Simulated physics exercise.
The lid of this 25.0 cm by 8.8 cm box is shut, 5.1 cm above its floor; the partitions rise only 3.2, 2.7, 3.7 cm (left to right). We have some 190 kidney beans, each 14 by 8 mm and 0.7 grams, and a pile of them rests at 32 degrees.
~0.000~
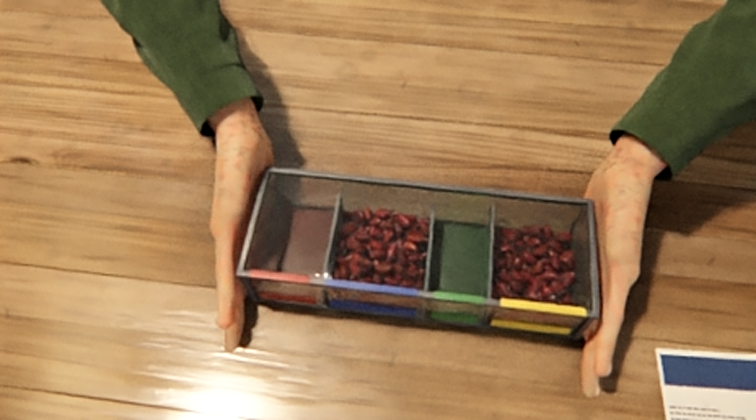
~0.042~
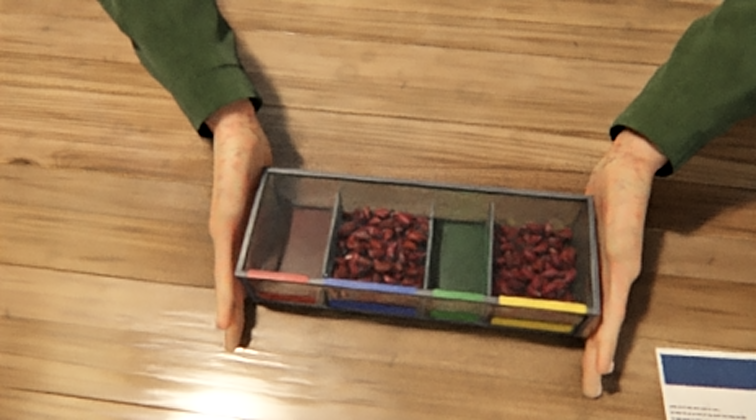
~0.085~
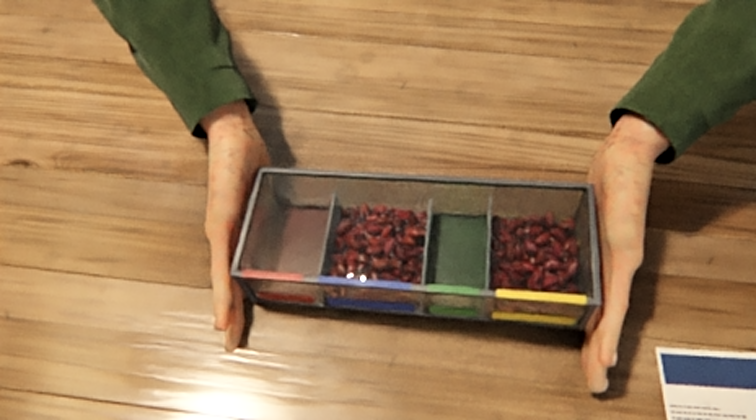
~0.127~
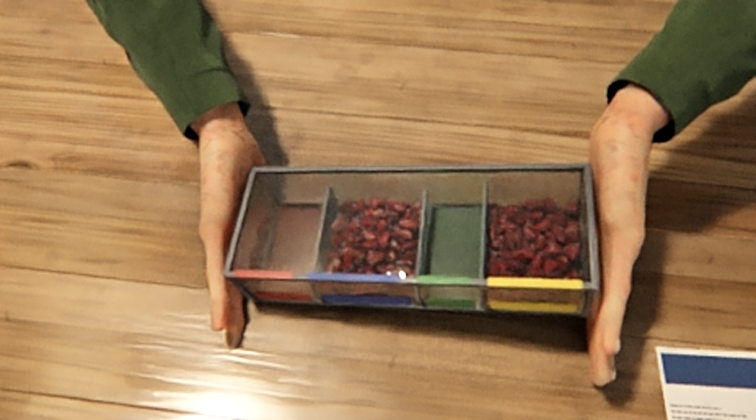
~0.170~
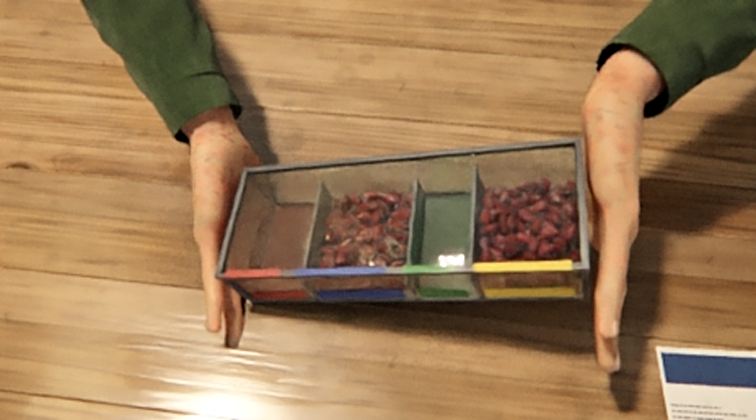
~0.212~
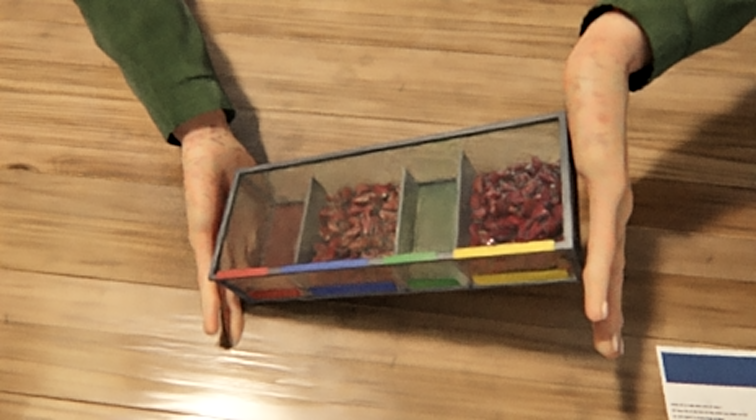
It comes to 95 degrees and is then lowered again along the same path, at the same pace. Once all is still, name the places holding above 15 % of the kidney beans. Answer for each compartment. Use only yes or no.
Red: Yes; blue: Yes; green: No; yellow: Yes.
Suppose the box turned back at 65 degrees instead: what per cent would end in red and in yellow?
The red compartment would hold 5 per cent, the yellow one 40 per cent.
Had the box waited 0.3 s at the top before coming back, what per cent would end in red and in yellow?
Red 40, yellow 40.
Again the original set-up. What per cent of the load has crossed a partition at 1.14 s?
45 %.
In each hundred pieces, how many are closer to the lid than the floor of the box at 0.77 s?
Some 70 per cent.
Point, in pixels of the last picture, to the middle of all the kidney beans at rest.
Est. centre at rest: (353, 263) px.
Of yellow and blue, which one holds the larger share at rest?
The yellow one has more.
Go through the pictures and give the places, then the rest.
Box tilt 0 degrees, front corners at (243, 272) and (593, 312); blue 50 %, yellow 50 %, in the first picture.
Box tilt 1 degrees, front corners at (242, 272) and (593, 309), in the second picture.
Box tilt 5 degrees, front corners at (237, 272) and (594, 300), lowest corner left front, in the third picture.
Box tilt 11 degrees, front corners at (230, 273) and (591, 284), lowest corner left front, in the fourth picture.
Box tilt 17 degrees, front corners at (222, 274) and (582, 264), lowest corner left front, in the fifth picture.
Box tilt 24 degrees, front corners at (214, 275) and (566, 243), lowest corner left front; blue 50 %, yellow 50 %. Its pace works out near 160 degrees a second, in the sixth picture.
After 0.77 s, tilt 94 degrees; red 15 %, blue 35 %, green 5 %, yellow 45 %.
After 1.14 s, tilt 39 degrees; red 40 %, blue 20 %, green 5 %, yellow 40 %.
Then, at 1.59 s, tilt 0 degrees; red 40 %, blue 20 %, green 5 %, yellow 40 %.
At rest (2.0 s), red 40 %, blue 20 %, green 5 %, yellow 40 %.
